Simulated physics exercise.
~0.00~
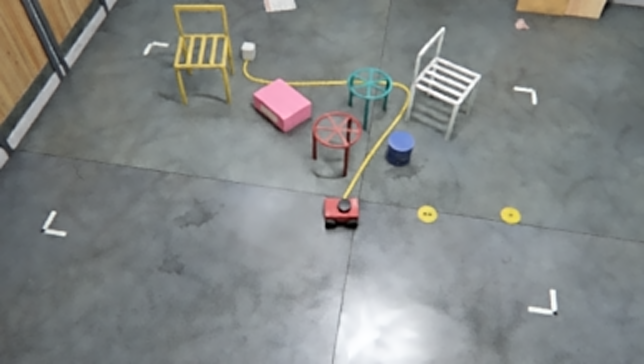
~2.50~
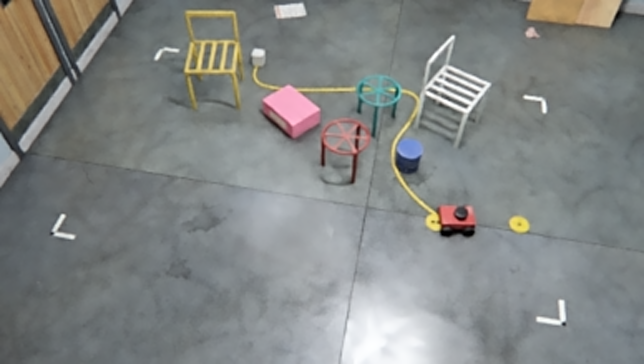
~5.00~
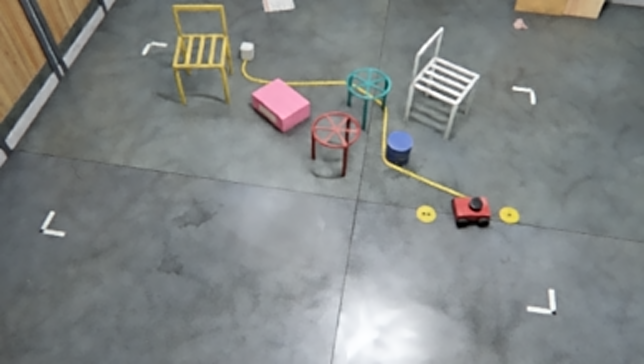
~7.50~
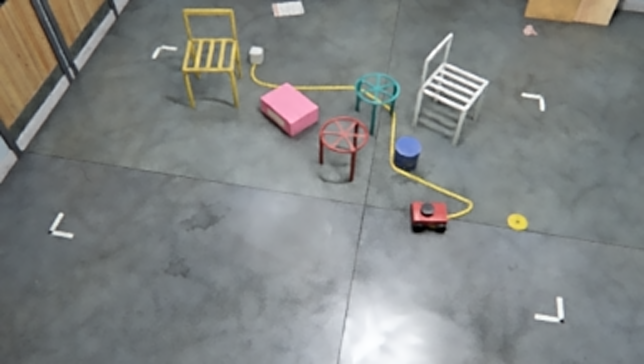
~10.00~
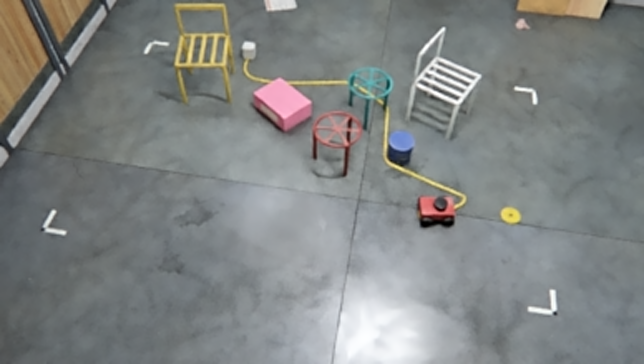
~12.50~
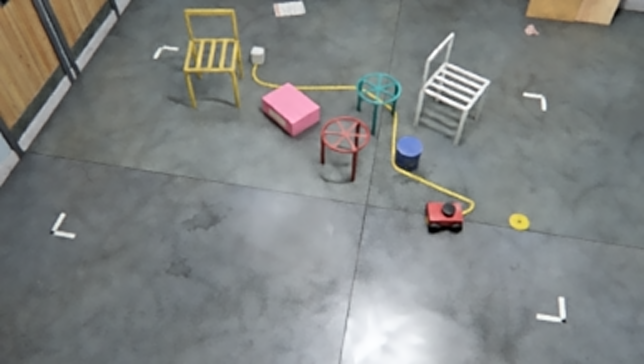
To begin with, a small red cart sits on a grey floor, tied to a yellow lead that runs back past a teal stool and a pink box to a white block beside the yellow chair. The cart moves right to the first yellow disc and continues toward the second, while the lead bends close by the blue bin. It then turns back left and stops around the first disc, leaving a loose loop of lead behind it. The stools, chairs, box and bin all stay standing in place, and the lead is still plugged in at the end.
